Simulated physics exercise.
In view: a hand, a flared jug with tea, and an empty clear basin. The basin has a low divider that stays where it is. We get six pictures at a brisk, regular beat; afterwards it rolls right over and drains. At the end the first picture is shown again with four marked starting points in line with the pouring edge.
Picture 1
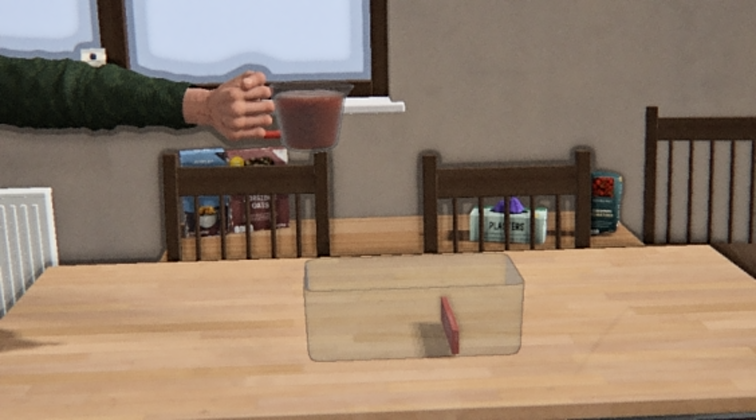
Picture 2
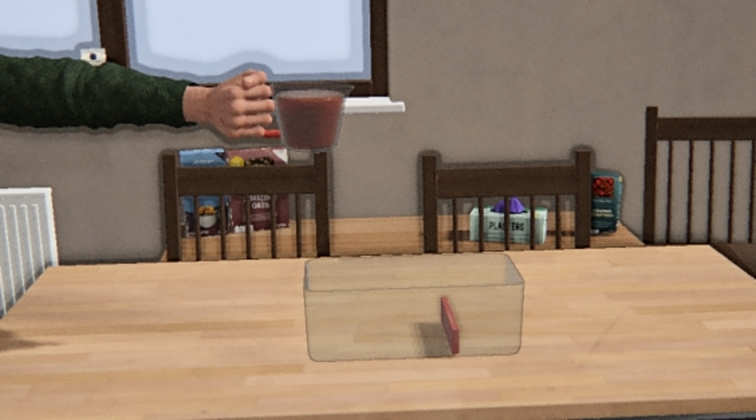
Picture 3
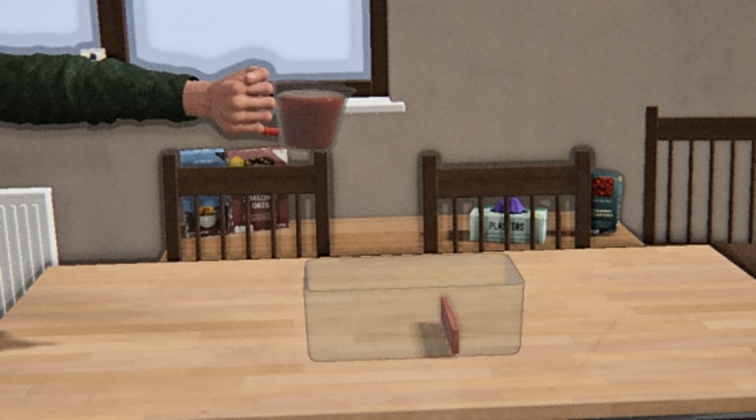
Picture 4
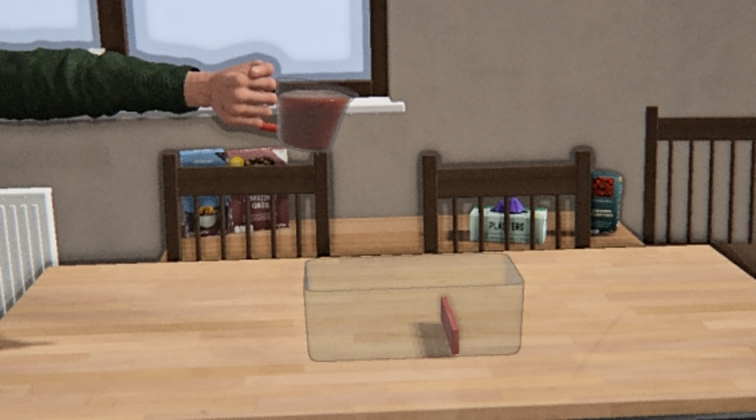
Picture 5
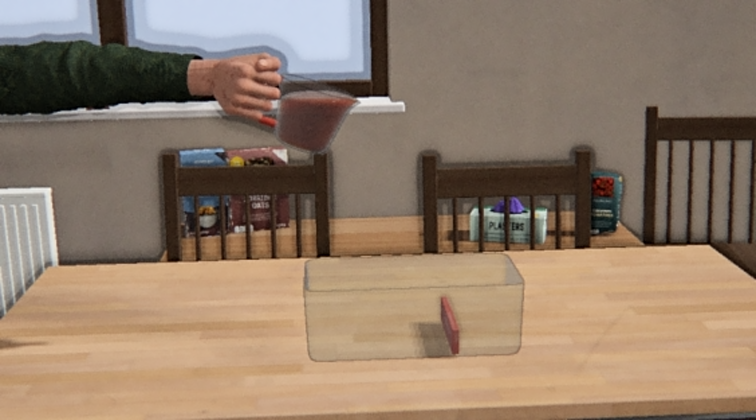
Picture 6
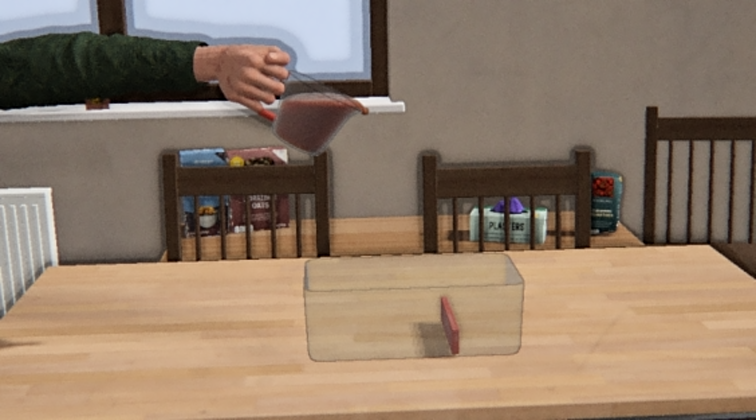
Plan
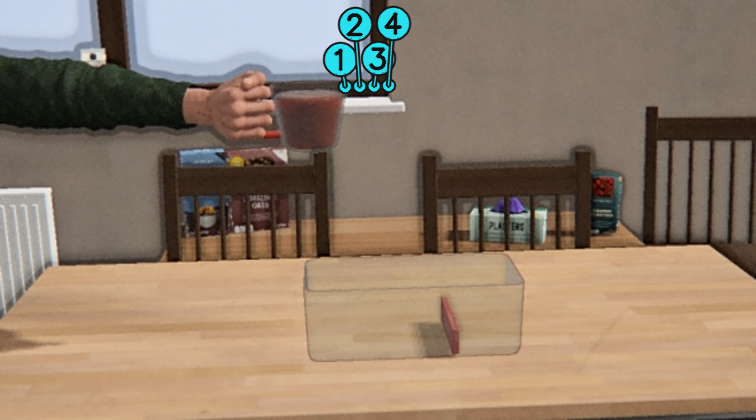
In this clip, a hand holds a clear jug of reddish-brown tea above and left of an empty clear basin on a wooden table, then gradually tips it rightward until tea just begins to come over the lip.
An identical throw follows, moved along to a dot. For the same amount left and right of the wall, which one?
Take 4.
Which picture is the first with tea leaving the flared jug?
In picture 6.
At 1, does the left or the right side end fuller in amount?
More ends on the left.
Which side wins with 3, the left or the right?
More ends on the left.
On the marked copy, 1 at (345, 86); 2 at (359, 86); 3 at (374, 85); 4 at (388, 85).
For dot 1, about 88 % ends left of the wall and 8 % right of it; 4 % is lost outside.
For dot 2, about 88 % ends left of the wall and 7 % right of it; 5 % is lost outside.
For dot 3, about 81 % ends left of the wall and 15 % right of it; 4 % is lost outside.
For dot 4, about 46 % ends left of the wall and 52 % right of it.
